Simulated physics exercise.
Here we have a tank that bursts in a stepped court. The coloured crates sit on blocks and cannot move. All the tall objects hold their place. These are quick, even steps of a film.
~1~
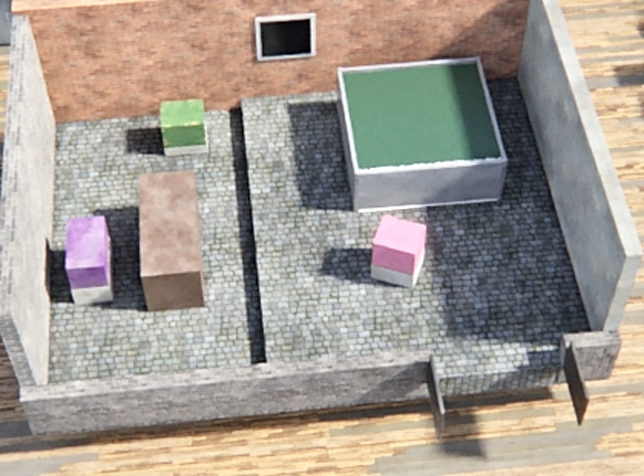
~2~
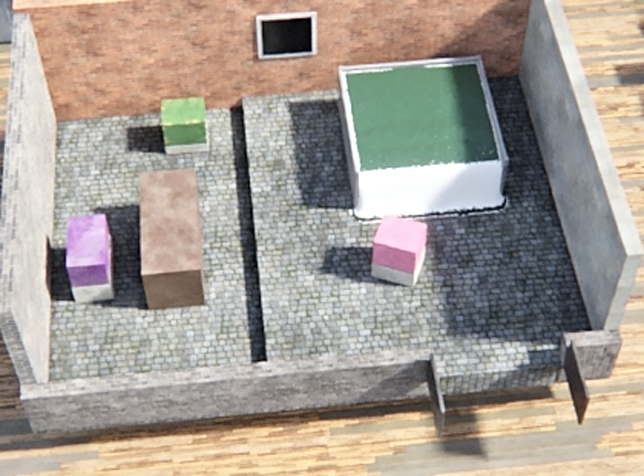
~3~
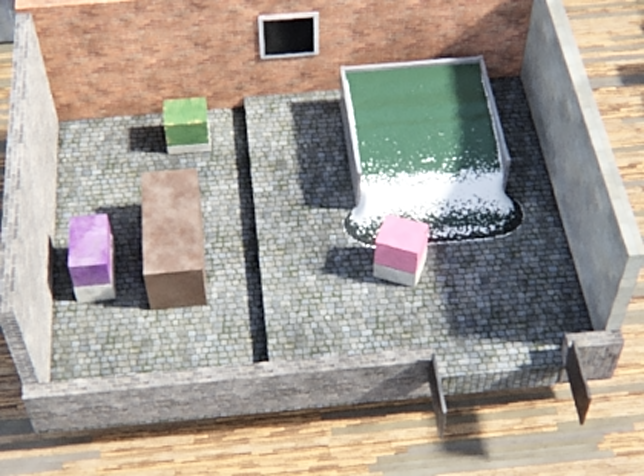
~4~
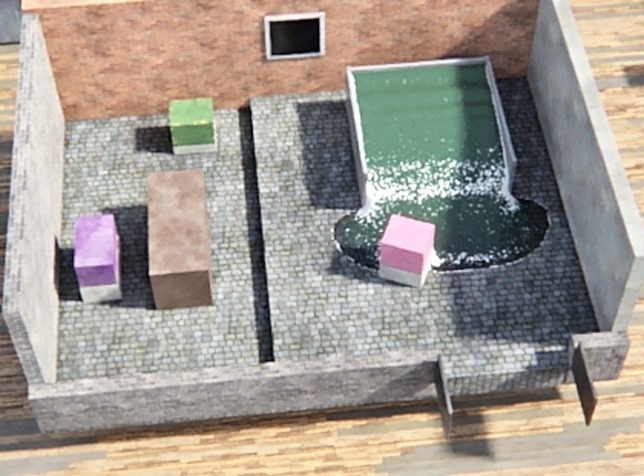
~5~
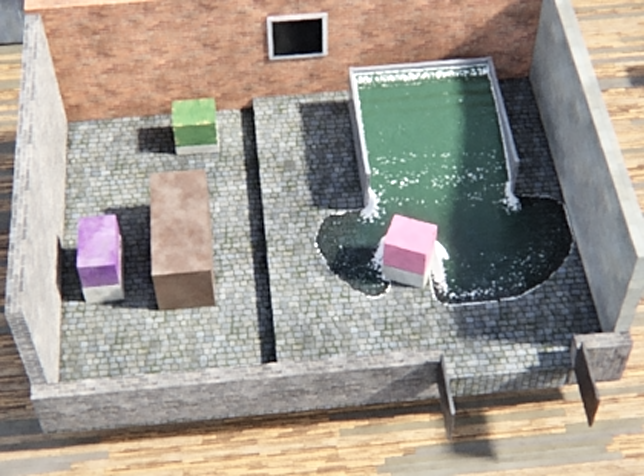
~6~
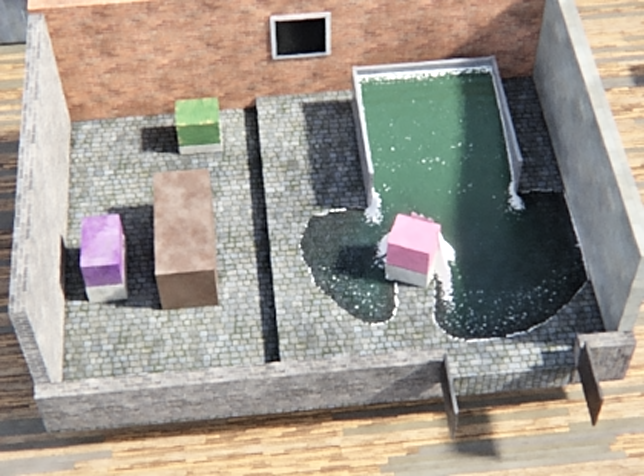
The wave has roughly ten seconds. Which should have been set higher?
In the end: The pink crate is soaked; the green crate keeps dry; the purple crate keeps dry.
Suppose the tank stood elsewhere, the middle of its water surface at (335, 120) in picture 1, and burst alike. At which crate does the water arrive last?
It is the green-painted one.
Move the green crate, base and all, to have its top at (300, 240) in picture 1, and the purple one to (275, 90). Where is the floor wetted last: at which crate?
It is the purple-painted one.
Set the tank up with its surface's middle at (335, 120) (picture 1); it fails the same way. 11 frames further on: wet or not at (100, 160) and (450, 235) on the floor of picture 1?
In turn: No water, flooded.
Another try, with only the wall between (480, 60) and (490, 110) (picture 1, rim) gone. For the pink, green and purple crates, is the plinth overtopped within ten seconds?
In short: The pink crate escapes it, the green crate ends up wet, the purple crate keeps dry.
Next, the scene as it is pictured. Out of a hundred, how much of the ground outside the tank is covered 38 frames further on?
I make it 80 per cent.
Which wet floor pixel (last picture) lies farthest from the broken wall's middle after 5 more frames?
Roughly at (278, 388).
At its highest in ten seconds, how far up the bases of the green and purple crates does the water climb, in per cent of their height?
About 80 and 40 per cent.
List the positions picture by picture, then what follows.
Still water in the open tank at (419, 117), in the first frame.
Water pours out at (429, 191) and has run to (504, 199), in the second frame.
The front is at (352, 232), out from the gap at (431, 192), in the third frame.
The front is at (345, 248), out from the gap at (437, 194), in the fourth frame.
Water pours out at (439, 195) and has run to (565, 251), in the fifth frame.
Water pours out at (443, 194) and has run to (534, 323), in the sixth frame.
A moment on, water covers 35 % of the floor; the pink crate water round its plinth, the green crate not reached, the purple crate not reached.
Next, water covers 50 % of the floor; the pink crate water round its plinth, the green crate not reached, the purple crate not reached.
Then, water covers 60 % of the floor; the pink crate water round its plinth, the green crate water round its plinth, the purple crate water round its plinth.
Later, water covers 80 % of the floor; the pink crate water round its plinth, the green crate water round its plinth, the purple crate water round its plinth.
In the end, water covers 90 % of the floor; the pink crate was topped, the green crate stayed above the water, the purple crate stayed above the water.
